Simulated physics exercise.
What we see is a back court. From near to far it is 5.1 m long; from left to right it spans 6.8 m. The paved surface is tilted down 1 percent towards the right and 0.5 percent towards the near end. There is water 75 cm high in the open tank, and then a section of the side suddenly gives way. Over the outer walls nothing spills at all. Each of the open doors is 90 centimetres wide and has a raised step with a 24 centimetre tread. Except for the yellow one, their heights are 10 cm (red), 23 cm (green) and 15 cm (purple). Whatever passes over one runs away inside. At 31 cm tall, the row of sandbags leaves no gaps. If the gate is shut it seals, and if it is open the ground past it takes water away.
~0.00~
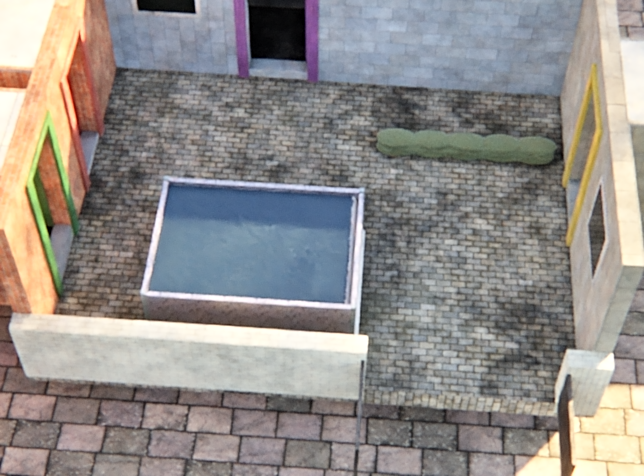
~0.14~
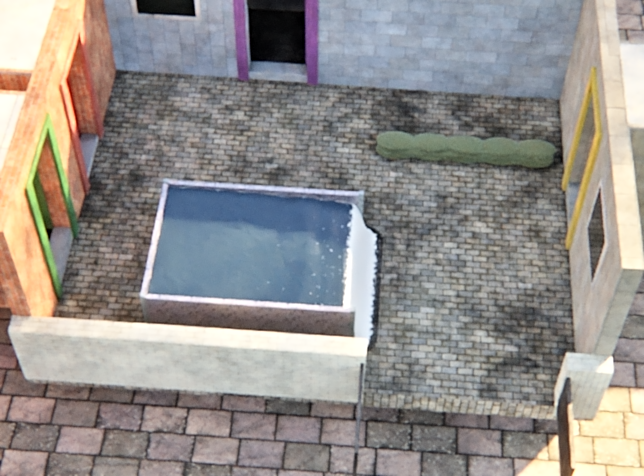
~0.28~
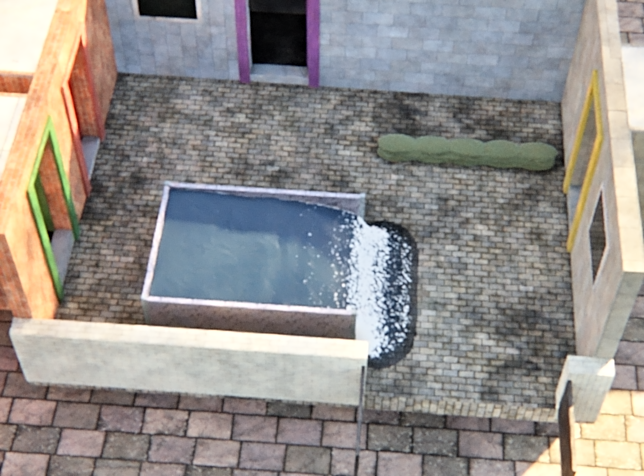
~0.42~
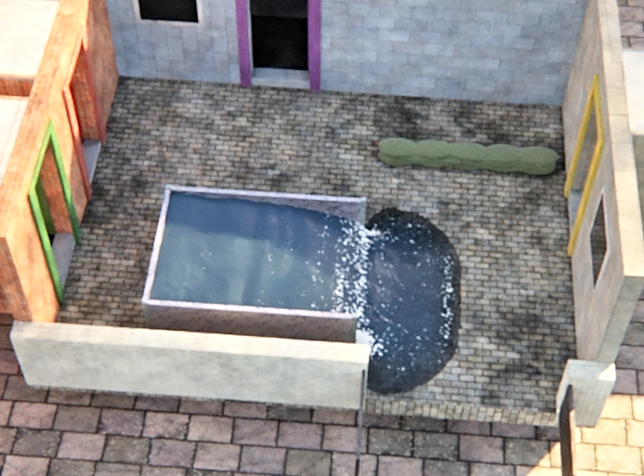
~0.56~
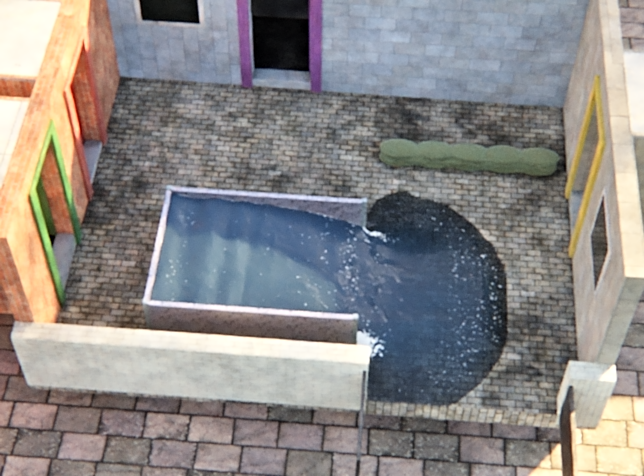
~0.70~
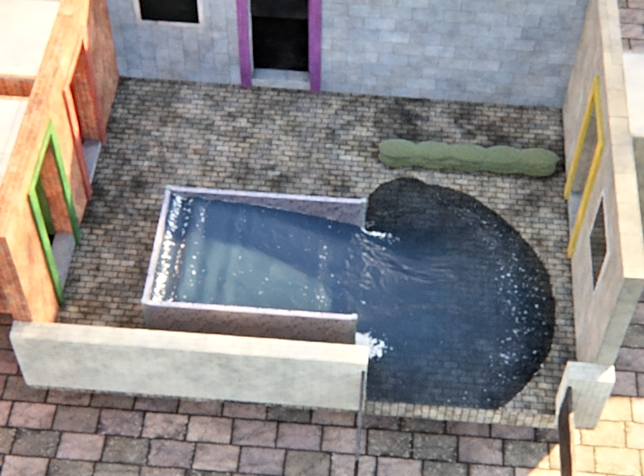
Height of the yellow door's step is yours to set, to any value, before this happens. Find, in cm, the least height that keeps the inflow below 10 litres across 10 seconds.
The least height is about 31 cm.
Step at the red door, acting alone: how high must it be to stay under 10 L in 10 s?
Red: 11.5 cm.
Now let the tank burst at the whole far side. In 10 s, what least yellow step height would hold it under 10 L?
I'd say close to 12.5 cm.
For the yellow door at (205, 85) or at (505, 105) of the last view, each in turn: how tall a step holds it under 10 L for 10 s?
You'd want roughly 6.5 cm there first, then roughly 14.5 cm.
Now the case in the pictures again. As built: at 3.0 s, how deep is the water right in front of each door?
In cm: Red 0, green 0, purple 0, yellow 33.
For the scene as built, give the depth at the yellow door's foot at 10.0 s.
7.5 cm.
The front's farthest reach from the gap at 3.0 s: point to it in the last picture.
Look about (555, 110) in the last picture.
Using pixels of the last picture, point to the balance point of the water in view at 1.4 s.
(341, 290) or so.
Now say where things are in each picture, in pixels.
The first frame shows still water, 75 cm deep, in the open tank at (257, 244); the yellow door at (581, 165) is dry.
In the second frame, the front is at (371, 339), 0.3 m from the gap at (354, 274); 0.4 m2 of floor is wet, 75 cm left at the back.
In the third frame, the gap is at (355, 279), the front 0.8 m out at (410, 333); the back of the open tank holds 75 cm.
In the fourth frame, water pours out at (355, 284) and has run 1.3 m, to (452, 340); about 11 cm deep outside, 75 cm at the back.
In the fifth frame, the gap is at (356, 286), the front 1.9 m out at (499, 341); the back of the open tank holds 73 cm.
In the sixth frame, water pours out at (355, 287) and has run 2.6 m, to (548, 330); about 7 cm deep outside, 65 cm at the back; the yellow door at (582, 178), 3.3 m from the gap, is still 0.8 m from the nearest water.
After 1.4 s water covers 35 % of the floor, deepest (42 cm) near (565, 316); 26 cm at the yellow door, 0 litres in over its 21 cm step.
After 3.0 s water covers 40 % of the floor, deepest (38 cm) near (546, 181); 33 cm at the yellow door, 57 litres in over its 21 cm step.
After 10.0 s water covers 95 % of the floor, deepest (9 cm) near (119, 351); 8 cm at the yellow door, 94 litres in over its 21 cm step.
At the yellow door as built, the water arrived by 1.0 s and peaked near 35 cm at 2.4 s.
Run again over the same 10 s with other heights there, 31 litres in over 27 cm, 2 litres over 36.5 cm. The limit of 10 litres is kept from about 31 cm up.
